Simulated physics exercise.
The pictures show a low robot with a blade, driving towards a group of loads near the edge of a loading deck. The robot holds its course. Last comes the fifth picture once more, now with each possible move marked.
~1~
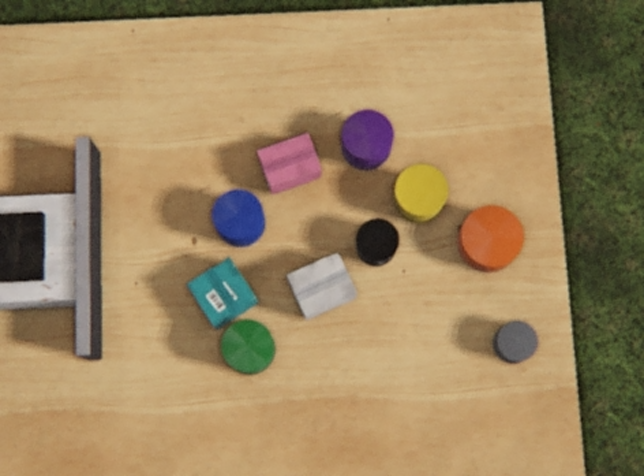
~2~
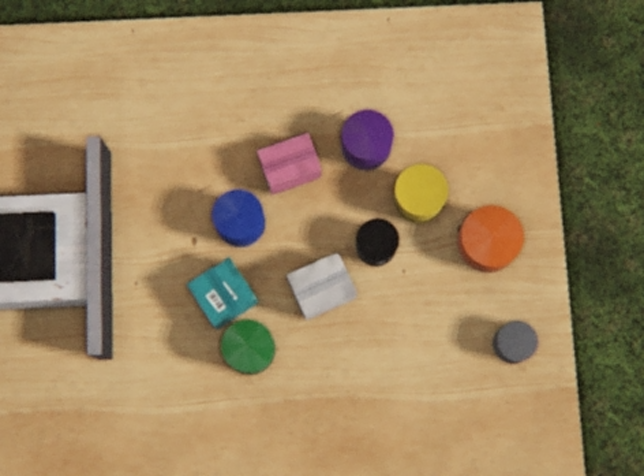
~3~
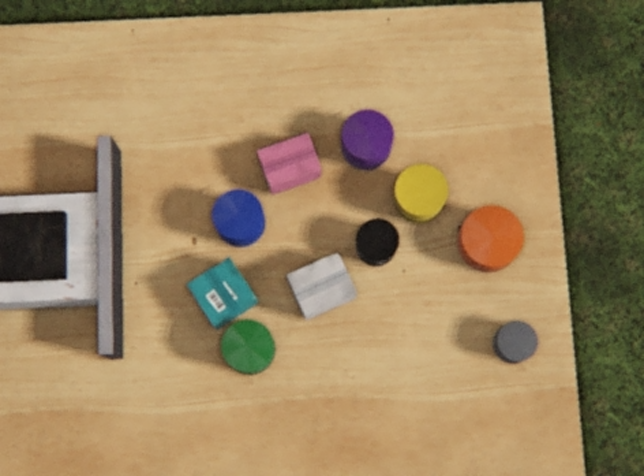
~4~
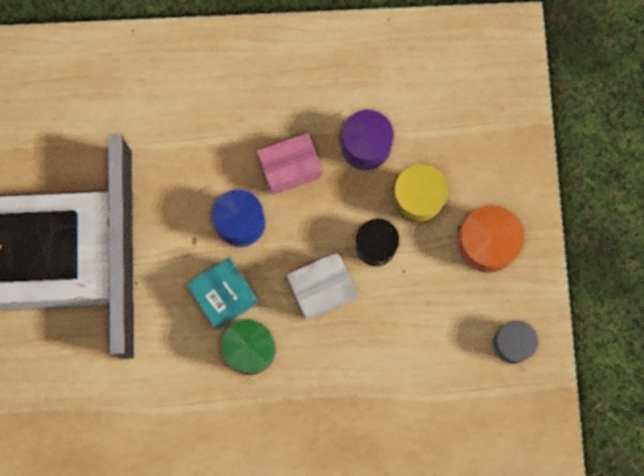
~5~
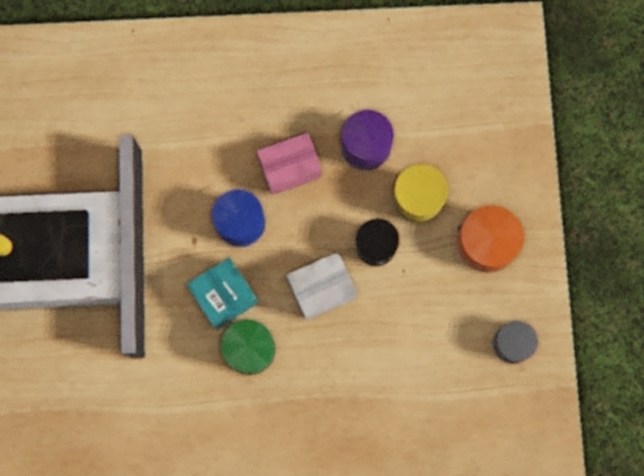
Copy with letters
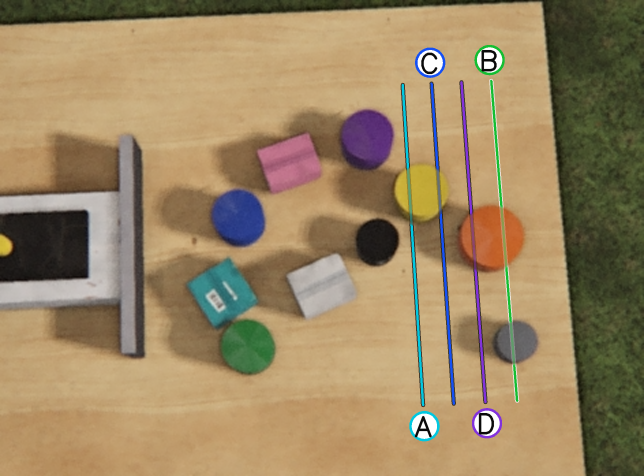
A low robot with a wide grey blade rolled slowly and steadily to the right across a wooden deck, closing some of the gap to a scattered group of colourful canisters and parcels, which stayed still.
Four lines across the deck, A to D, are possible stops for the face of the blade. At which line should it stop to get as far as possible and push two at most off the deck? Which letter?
D.
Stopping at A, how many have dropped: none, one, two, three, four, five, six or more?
The count is none.
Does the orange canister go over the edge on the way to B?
Yes.
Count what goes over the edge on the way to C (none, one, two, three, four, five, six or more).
By then, none.
On the copy, A at (413, 240); B at (504, 236); C at (442, 239); D at (473, 238).
On D. First, robot (172, 240); green canister (292, 350); turquoise box (289, 297).
Then, robot (298, 234); orange canister (496, 242); white parcel (466, 296).
Finally, robot (394, 230); white parcel (560, 298); yellow pail (548, 188); none fallen.
By contrast, A is within the limit but short; B drops three; C is within the limit but short.
